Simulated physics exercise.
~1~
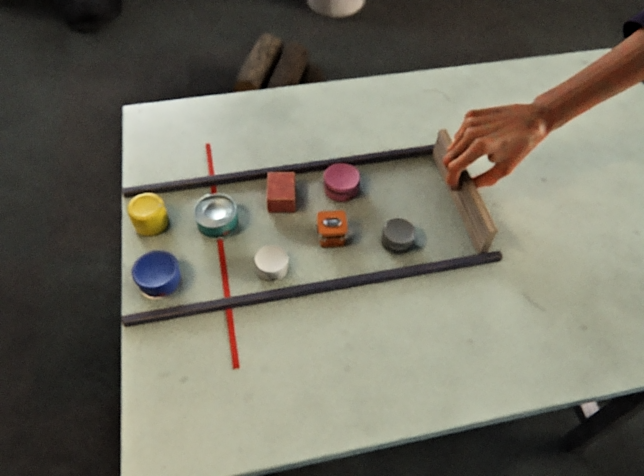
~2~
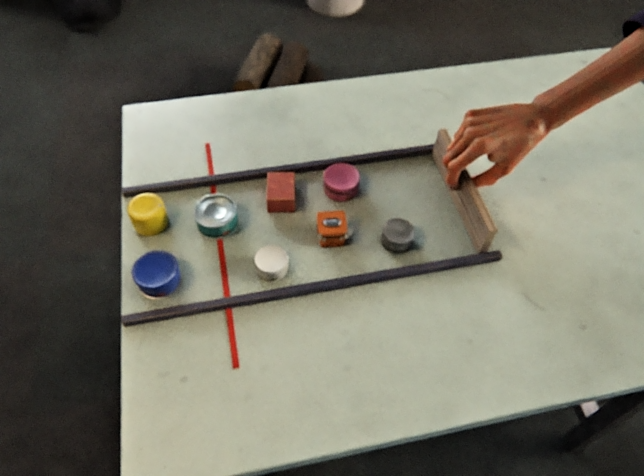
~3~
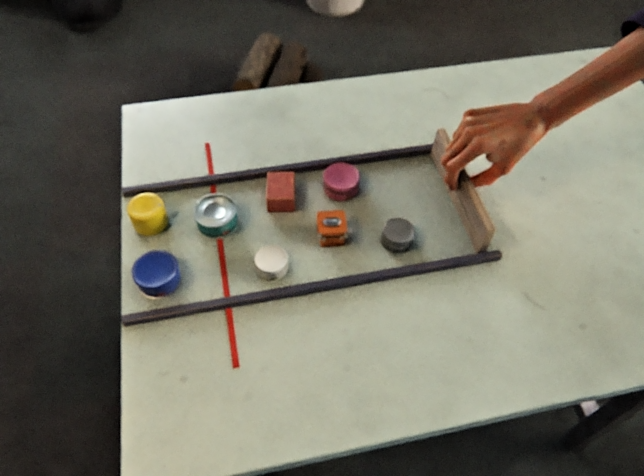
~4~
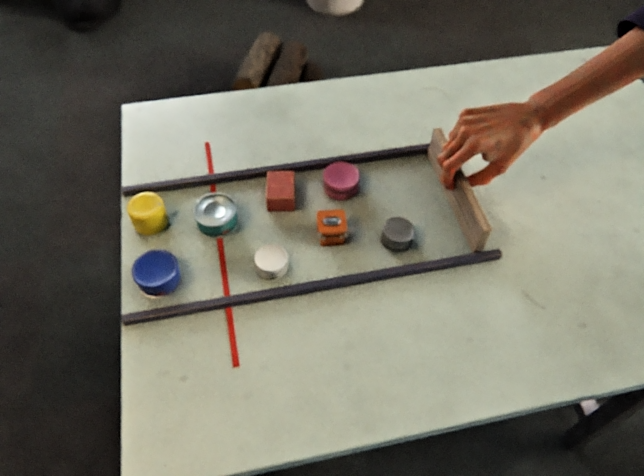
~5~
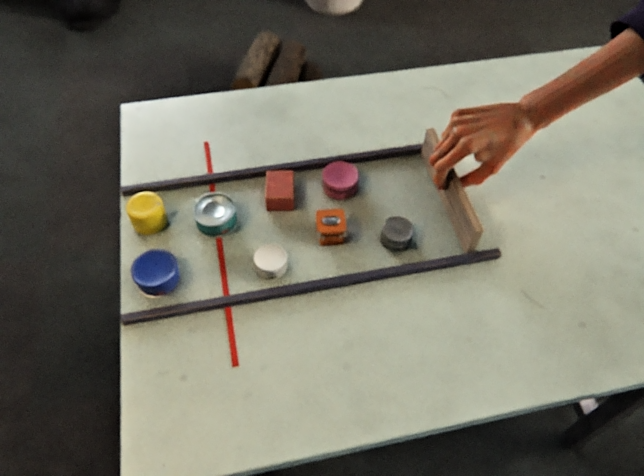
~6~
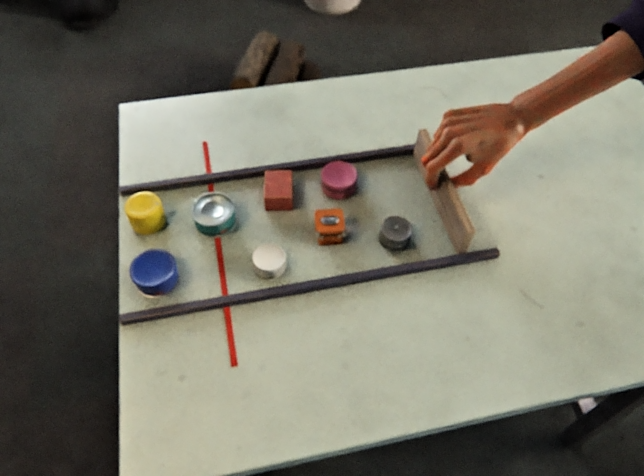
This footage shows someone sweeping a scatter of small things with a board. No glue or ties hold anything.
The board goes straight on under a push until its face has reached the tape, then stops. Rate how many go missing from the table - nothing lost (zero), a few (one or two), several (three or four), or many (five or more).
Nothing lost.
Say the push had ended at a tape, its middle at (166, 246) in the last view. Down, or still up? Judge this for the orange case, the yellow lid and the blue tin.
Outcome: The orange case is safe; the yellow lid is gone; the blue tin is gone.
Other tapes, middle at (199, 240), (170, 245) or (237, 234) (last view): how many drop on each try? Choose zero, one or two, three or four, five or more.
One to two; either one or two; no fall at all.
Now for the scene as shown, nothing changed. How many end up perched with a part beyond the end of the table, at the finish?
2, I think.
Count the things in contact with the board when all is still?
3.
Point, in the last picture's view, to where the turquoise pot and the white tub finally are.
You'll find the first one at (153, 245) and the second at (172, 280).
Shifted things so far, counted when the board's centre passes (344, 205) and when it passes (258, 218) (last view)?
Note: First position 3; second position 6.
A little later, none off yet; yellow lid at rest near (146, 213); blue tin at rest near (155, 274); turquoise pot at rest near (214, 215).
Next, none off yet; yellow lid at rest near (146, 213); blue tin at rest near (155, 274); turquoise pot moving near (210, 218).
When it is over, the number that fall off is zero.
